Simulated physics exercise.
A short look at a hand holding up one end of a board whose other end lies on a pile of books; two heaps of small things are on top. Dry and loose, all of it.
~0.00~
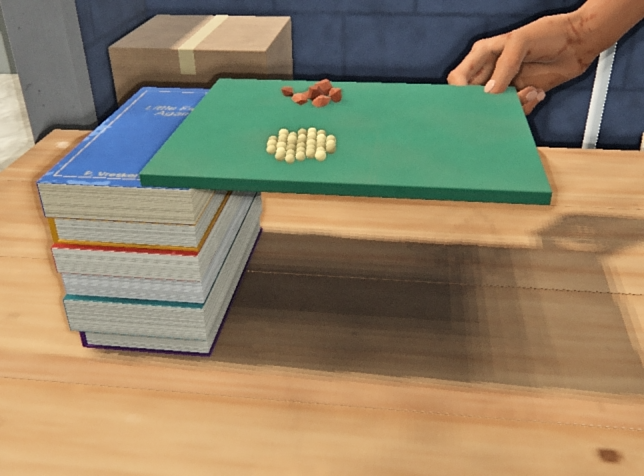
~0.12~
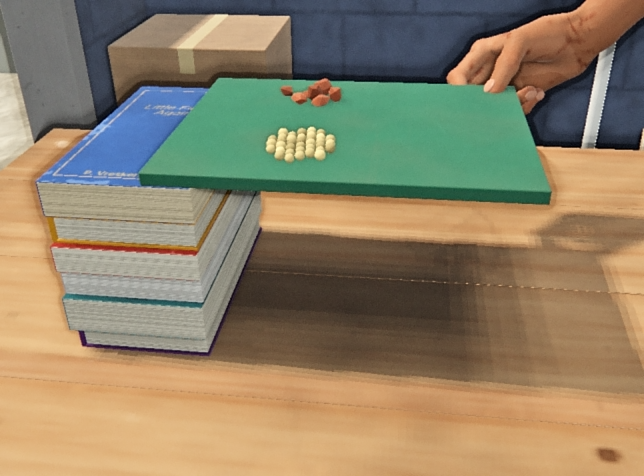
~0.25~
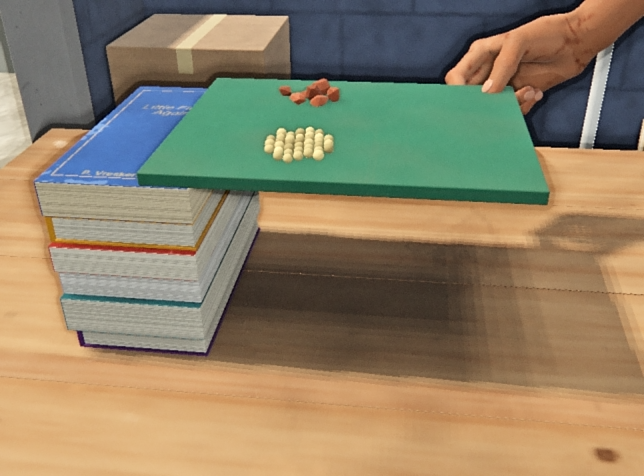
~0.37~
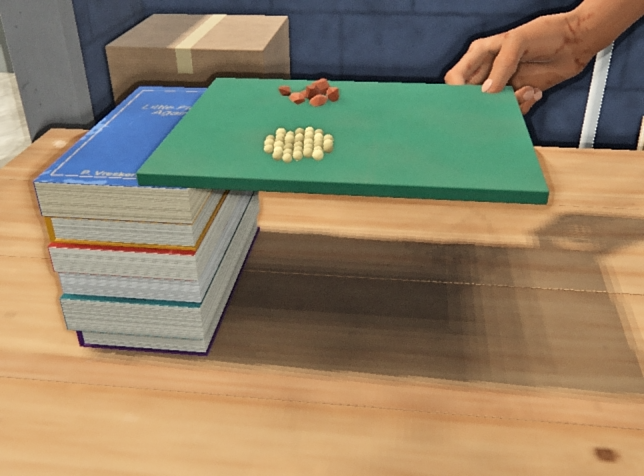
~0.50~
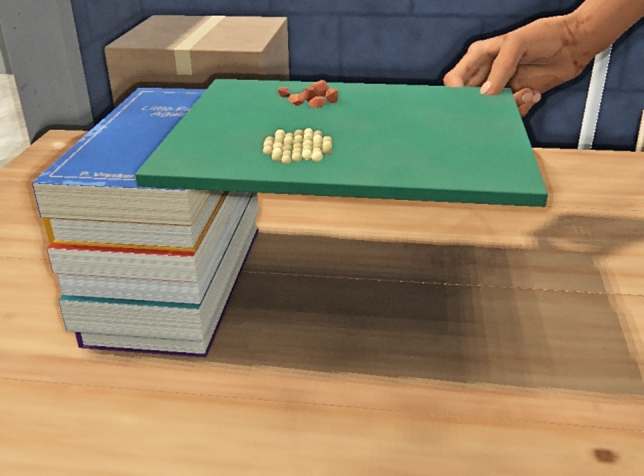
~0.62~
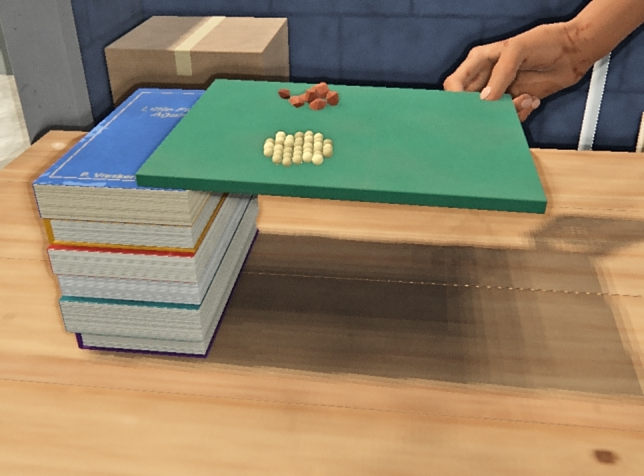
A hand barely lowers one end of a green board holding two small heaps.
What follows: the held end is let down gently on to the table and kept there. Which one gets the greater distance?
I'd pick the less distant lot; it goes farther.
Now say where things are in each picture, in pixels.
Held end of the board at (536, 192), level; book pile at (165, 145), tall, over half the board's length; near lot at (301, 147), some soya beans; far lot at (312, 94), a few bits of crushed brick, in the first frame.
Held end of the board at (535, 192), level; far lot at (311, 94), in the second frame.
Held end of the board at (534, 192), level; near lot at (299, 147), in the third frame.
Held end of the board at (533, 192), level; far lot at (309, 94), in the fourth frame.
Held end of the board at (532, 194), level; near lot at (298, 148), in the fifth frame.
Held end of the board at (531, 201), down by 1°; book pile at (161, 146); near lot at (298, 150), not moving; far lot at (308, 97), not moving, in the sixth frame.
Around 1.11 s, board sloping at 12°; near lot all still on the board; far lot all still on the board.
Around 1.73 s, board sloping at 26°; near lot mostly up to a board's length out; far lot all still on the board.
Around 2.40 s, board sloping at 39°; near lot mostly up to a board's length out; far lot mostly less than half a board's length out.
Finally (3.3 s), board resting at 40°; near lot mostly up to a board's length out; far lot mostly less than half a board's length out; the near lot has gone farther.
